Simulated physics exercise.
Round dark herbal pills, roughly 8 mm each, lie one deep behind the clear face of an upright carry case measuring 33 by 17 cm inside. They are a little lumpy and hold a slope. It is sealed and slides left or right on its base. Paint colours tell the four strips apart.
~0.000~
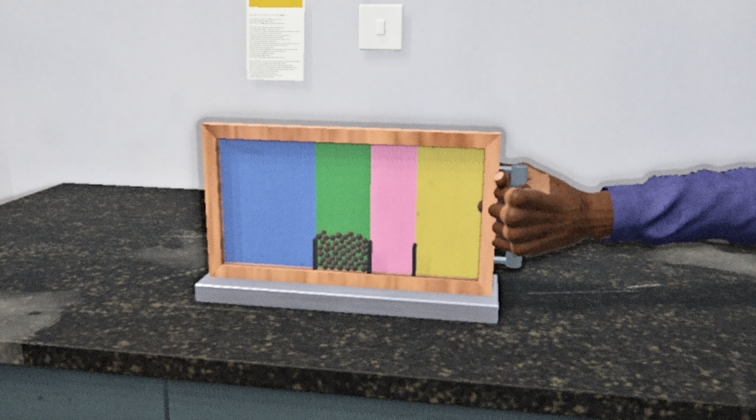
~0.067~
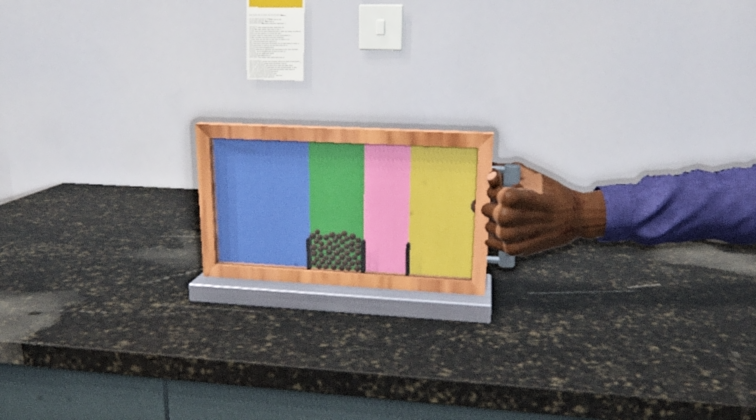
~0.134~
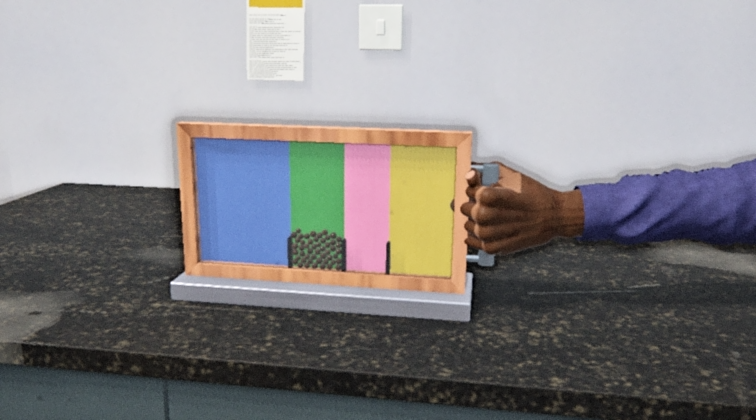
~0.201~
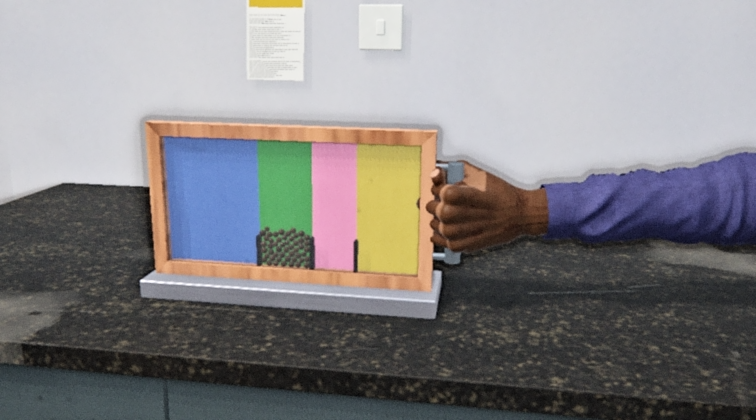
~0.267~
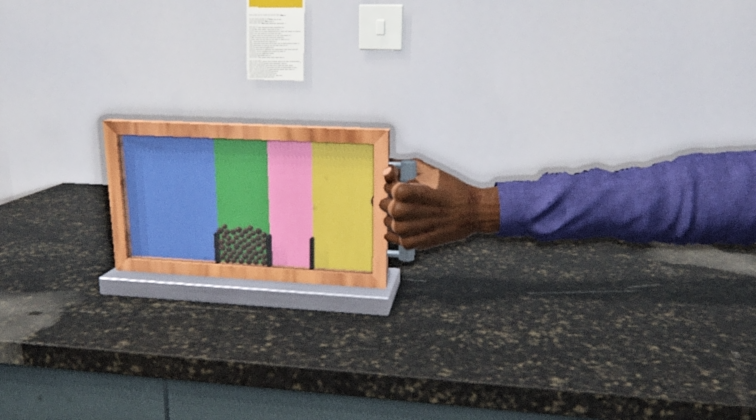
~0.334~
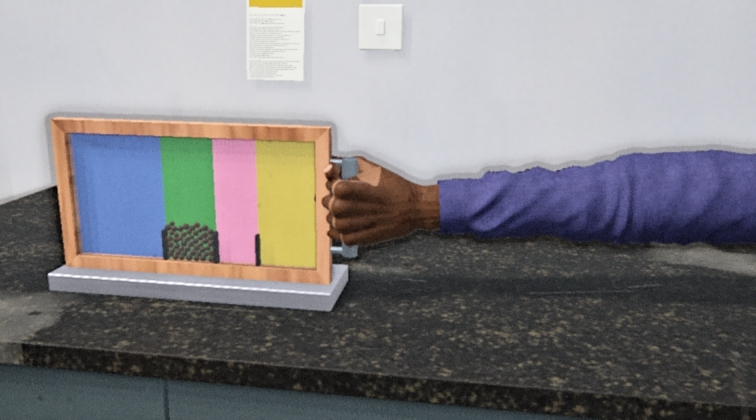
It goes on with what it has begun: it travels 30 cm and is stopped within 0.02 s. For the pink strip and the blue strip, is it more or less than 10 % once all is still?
Pink strip less, blue strip more than 10 %.
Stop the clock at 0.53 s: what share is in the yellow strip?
Roughly 0 per cent.
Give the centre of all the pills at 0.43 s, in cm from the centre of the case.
About 1 cm left and 6 cm below.
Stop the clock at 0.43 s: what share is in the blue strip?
Roughly 0 per cent.
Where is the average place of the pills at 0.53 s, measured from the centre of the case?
Some 2 cm left and 6 cm below.
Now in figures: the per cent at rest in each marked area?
Pink strip: 0; blue strip: 15; green strip: 85; yellow strip: 0.
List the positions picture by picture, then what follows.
In the first frame, at its start; about 50 pills; pills centred (342, 252); top one (351, 234); pink (394, 161), blue (267, 155), green (343, 159), yellow (451, 163).
In the second frame, 1 cm to the left; pills centred (336, 251); top one (344, 234).
In the third frame, 3 cm to the left; pills centred (317, 250); top one (325, 232); wall ends (388, 244), (344, 241), (290, 238).
In the fourth frame, 7 cm to the left; pills centred (285, 248); top one (293, 231).
In the fifth frame, 13 cm to the left; pills centred (243, 246); top one (250, 228).
In the sixth frame, 20 cm to the left; pills centred (190, 242); top one (197, 225); pink (234, 154), blue (116, 149), green (187, 152), yellow (287, 156).
After 0.43 s, it is 30 cm to the left; the pills' middle is 1 cm left of and 6 cm below the centre; green 100 %.
After 0.53 s, it is 30 cm to the left; the pills' middle is 2 cm left of and 6 cm below the centre; blue 15 %, green 85 %.
After 0.68 s, it is 30 cm to the left; the pills' middle is 3 cm left of and 6 cm below the centre; blue 15 %, green 85 %.
All still by 1.2 s, it is 30 cm to the left; pink 0 %, blue 15 %, green 85 %, yellow 0 %.
